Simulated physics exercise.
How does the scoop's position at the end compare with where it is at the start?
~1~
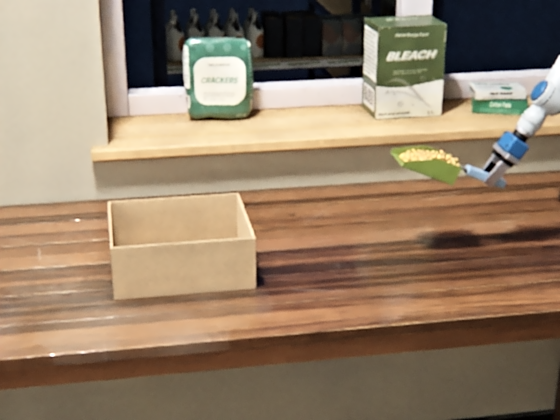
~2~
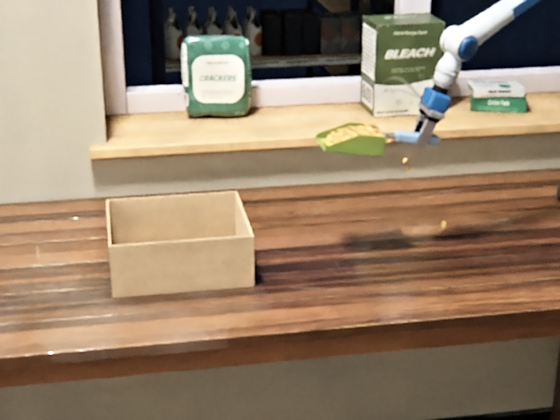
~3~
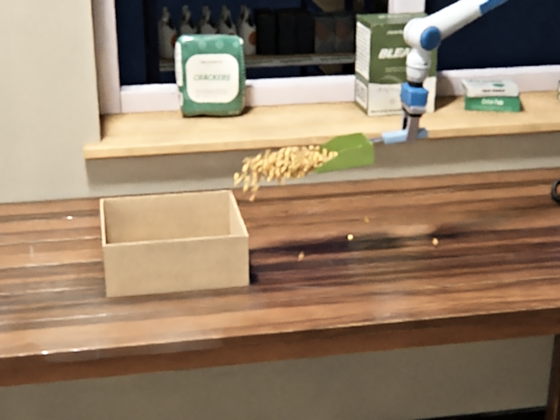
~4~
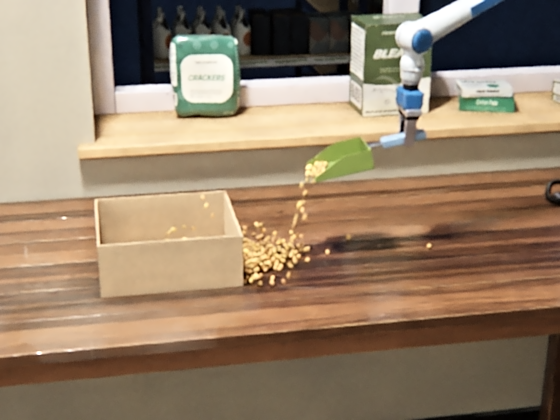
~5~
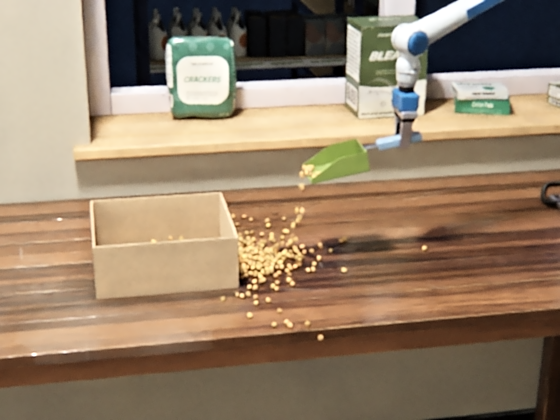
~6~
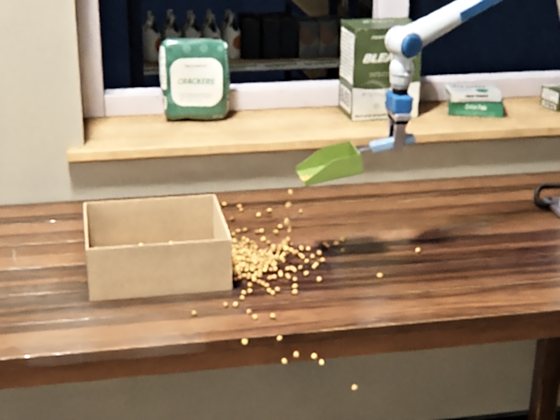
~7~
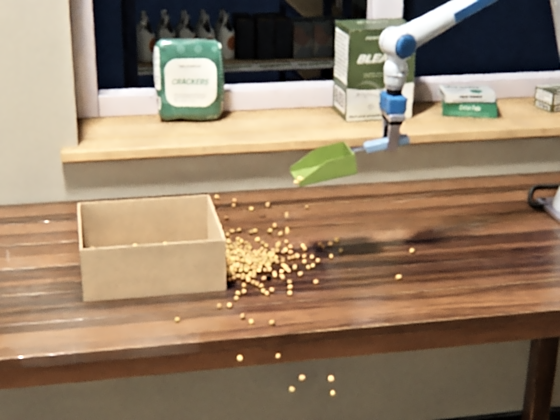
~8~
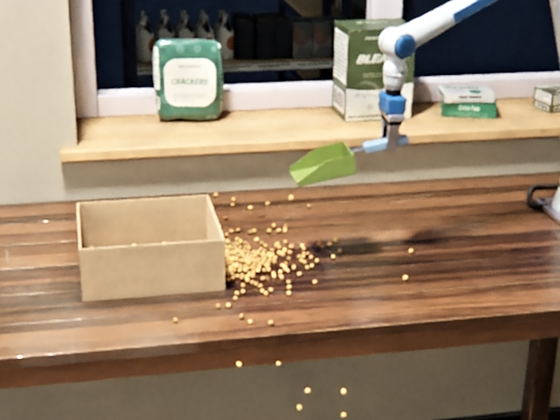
At the start the scoop is over on the right, below the right side of the bleach box. By the end it is farther left, below the bleach box's left edge and much closer to the open cardboard box.
